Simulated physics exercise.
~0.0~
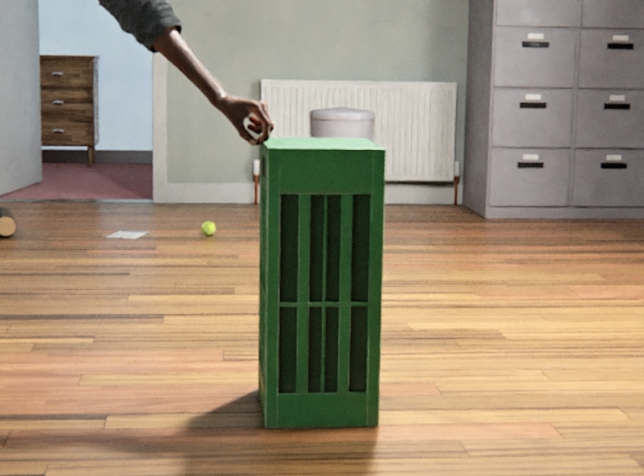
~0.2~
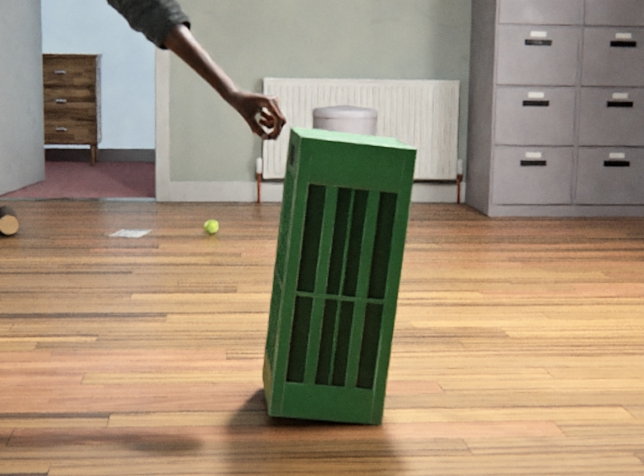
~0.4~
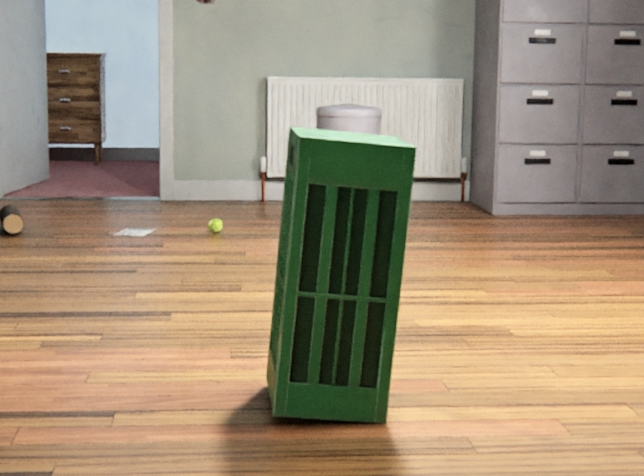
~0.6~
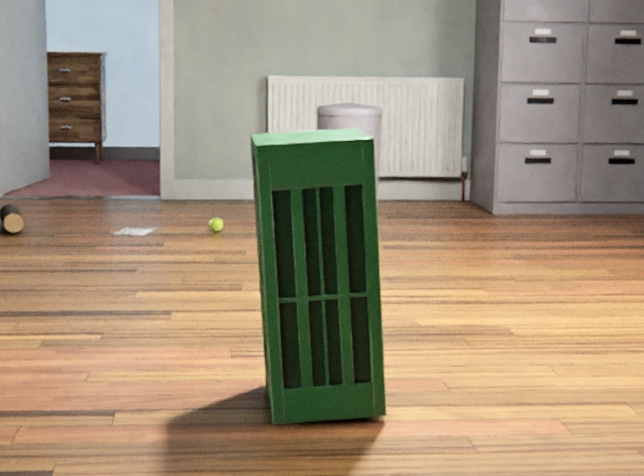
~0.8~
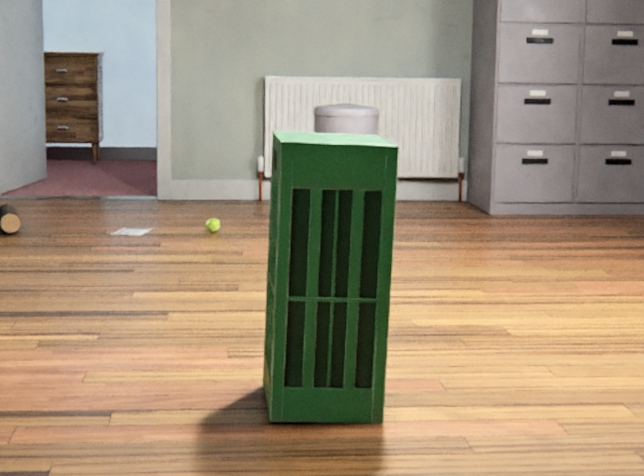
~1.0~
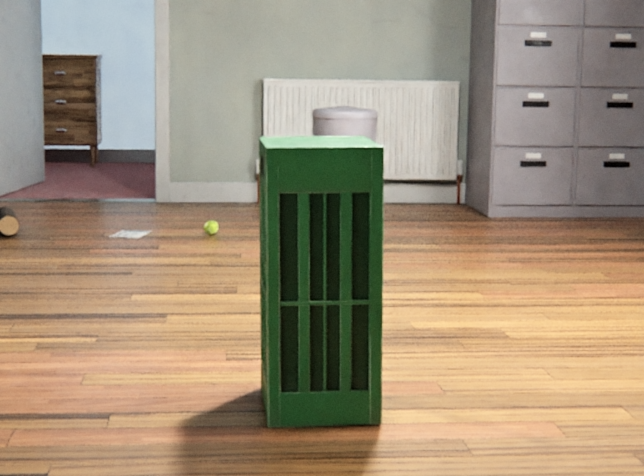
The video shows a hand at the top of a tall green crate on a wooden floor, tipping it to the right and letting go. The crate rocks back to the left, then slightly right again, and ends standing upright on its base.
